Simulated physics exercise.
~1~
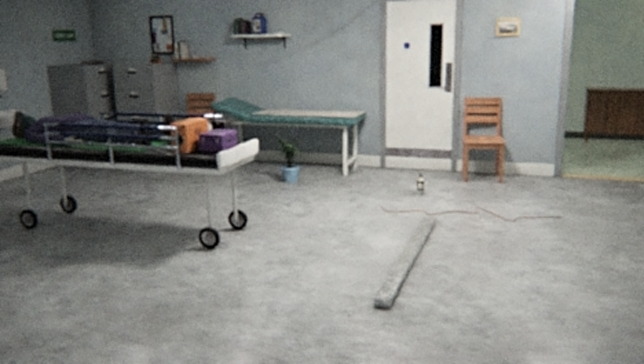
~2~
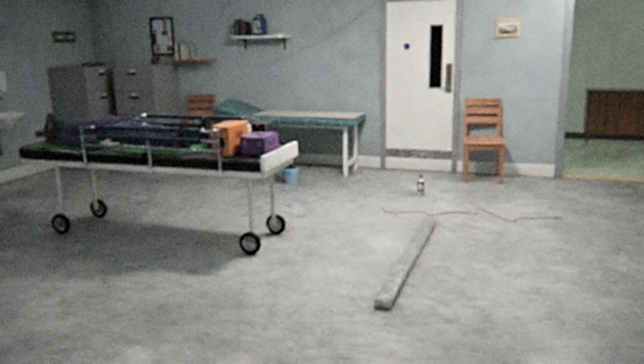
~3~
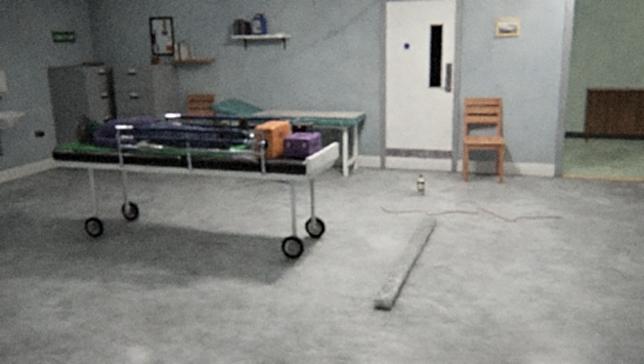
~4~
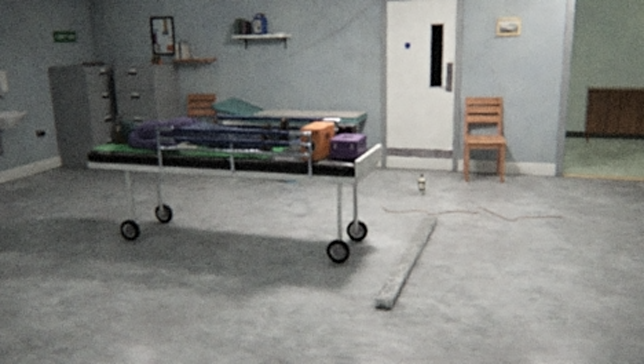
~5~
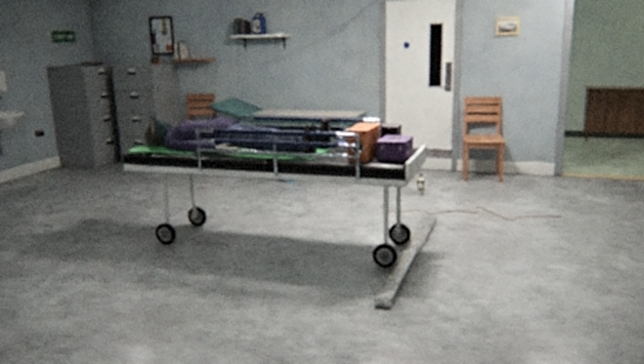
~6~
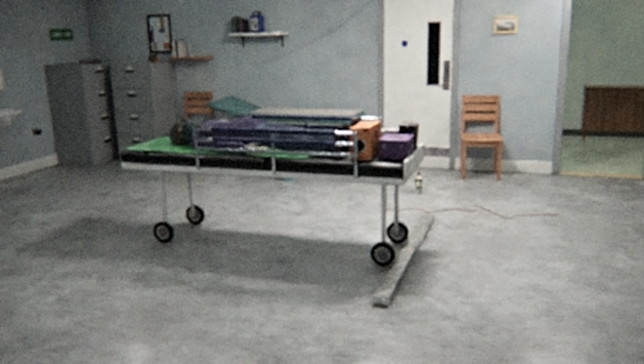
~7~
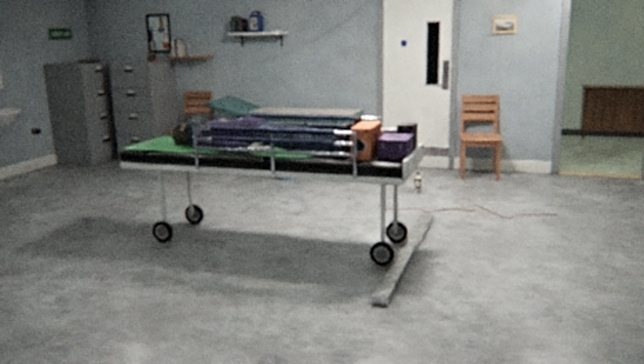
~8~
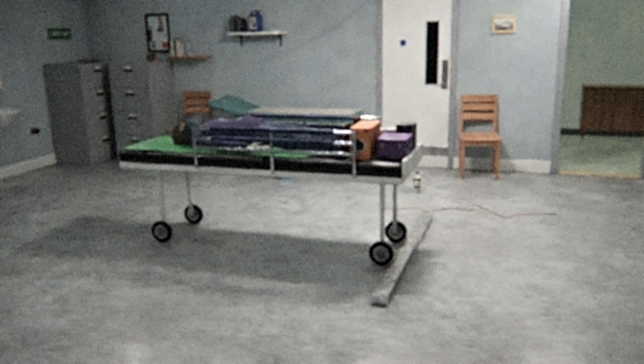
Wheeled stretcher rolling right and stopping at a low sill, its dark long load shifting forward, orange and purple boxes staying aboard.
